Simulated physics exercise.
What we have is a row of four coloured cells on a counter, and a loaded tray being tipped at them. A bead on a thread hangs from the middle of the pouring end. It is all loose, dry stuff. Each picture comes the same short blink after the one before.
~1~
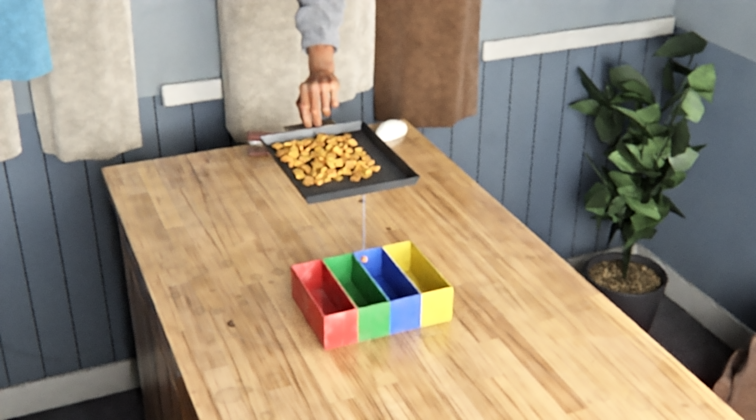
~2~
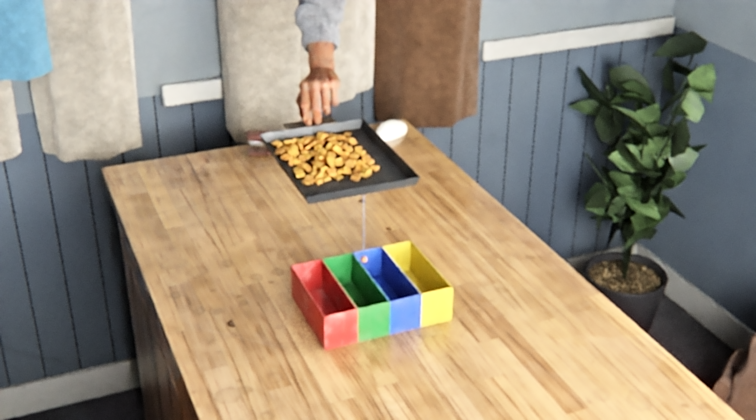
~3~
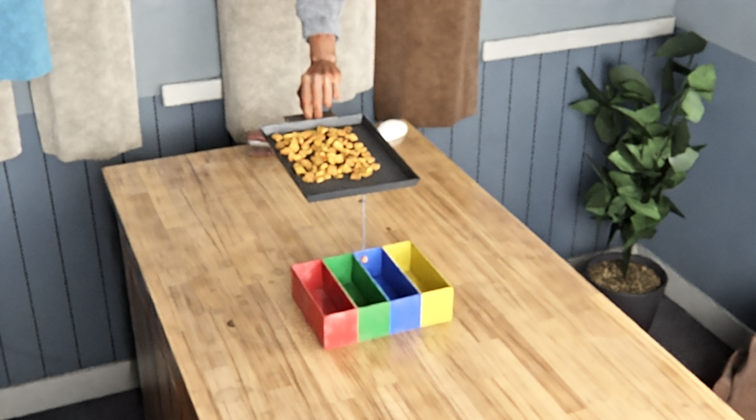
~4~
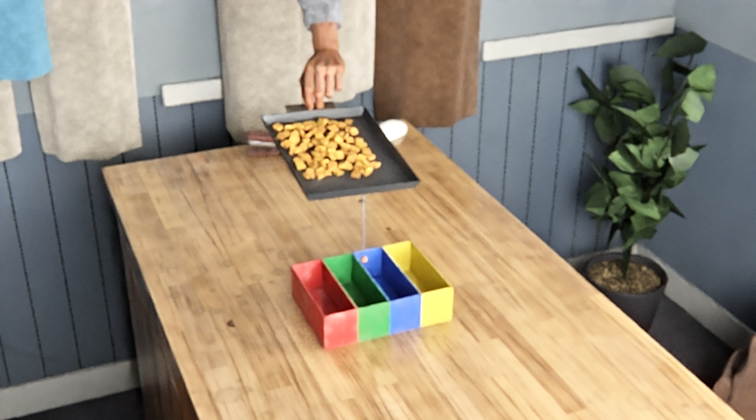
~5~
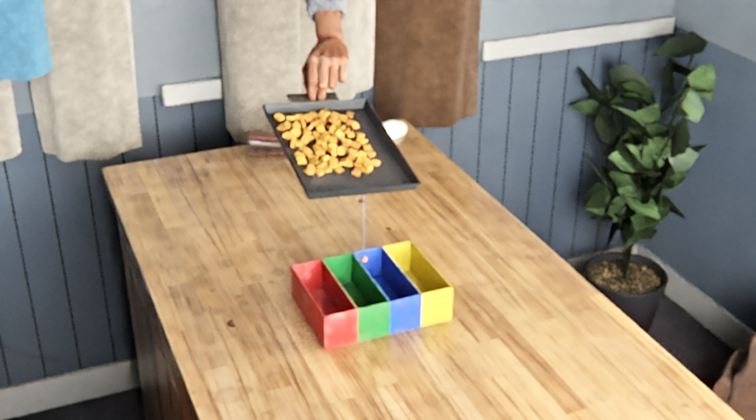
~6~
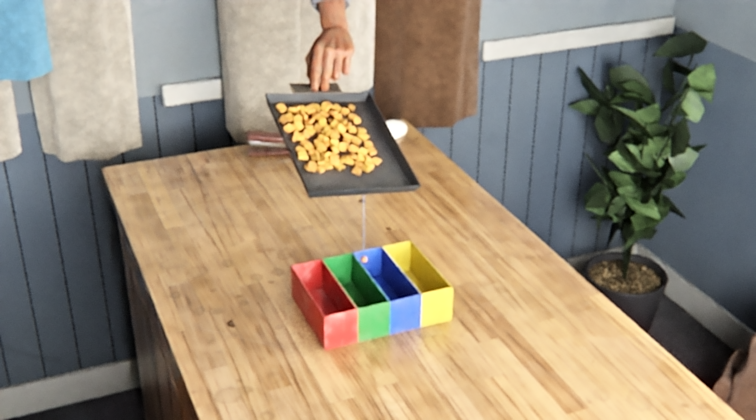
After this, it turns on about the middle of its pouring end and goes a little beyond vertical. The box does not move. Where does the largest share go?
The yellow cell gets the most.
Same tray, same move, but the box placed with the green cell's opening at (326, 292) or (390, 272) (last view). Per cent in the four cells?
Near 20 % and 100 %.
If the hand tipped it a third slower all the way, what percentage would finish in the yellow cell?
About 60 per cent.
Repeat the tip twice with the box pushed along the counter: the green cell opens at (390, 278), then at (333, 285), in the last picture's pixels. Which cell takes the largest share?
In turn: The blue one; the yellow one.
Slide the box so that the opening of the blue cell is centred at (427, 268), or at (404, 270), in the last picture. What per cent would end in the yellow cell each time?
Near 0 % and 30 %.
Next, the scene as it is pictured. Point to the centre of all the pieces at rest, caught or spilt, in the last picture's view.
Around (414, 291).
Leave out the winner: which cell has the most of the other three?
Second comes the blue cell.
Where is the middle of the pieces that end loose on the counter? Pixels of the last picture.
Roughly at (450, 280).
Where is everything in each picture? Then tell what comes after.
Corners of the pouring end (308, 195) and (415, 175), level; middle of the load (325, 156), cereal squares; bead on its thread (364, 259); red cell (341, 326); green cell (374, 319); blue cell (406, 311); yellow cell (437, 304), in the first picture.
Corners of the pouring end (308, 195) and (416, 176), level; middle of the load (325, 154), in the second picture.
Corners of the pouring end (309, 194) and (416, 177), tipped barely, lowest at the right corner; middle of the load (325, 150), in the third picture.
Corners of the pouring end (310, 192) and (416, 179), tipped a little, lowest at the right corner; middle of the load (331, 147), in the fourth picture.
Corners of the pouring end (311, 191) and (417, 181), tipped a little, lowest at the right corner; middle of the load (332, 142), in the fifth picture.
Corners of the pouring end (312, 190) and (417, 184), tipped clearly, lowest at the right corner; middle of the load (329, 133); red cell (341, 326); green cell (374, 319); blue cell (406, 311); yellow cell (437, 304), in the sixth picture.
Just after the last frame, tray tipped steeply; the larger part on the tray; just a few in the yellow cell; about a tenth falling or outside the box.
A moment on, tray tipped past a quarter turn; just a few on the tray; roughly half in the yellow cell; roughly a quarter in the blue cell; roughly a quarter falling or outside the box.
Further on, tray tipped past a quarter turn; roughly two thirds in the yellow cell; roughly a quarter in the blue cell; about a tenth falling or outside the box.
When it is over, tray tipped past a quarter turn; roughly two thirds in the yellow cell; roughly a quarter in the blue cell; not one in the red cell; not one in the green cell; about a tenth outside the box.
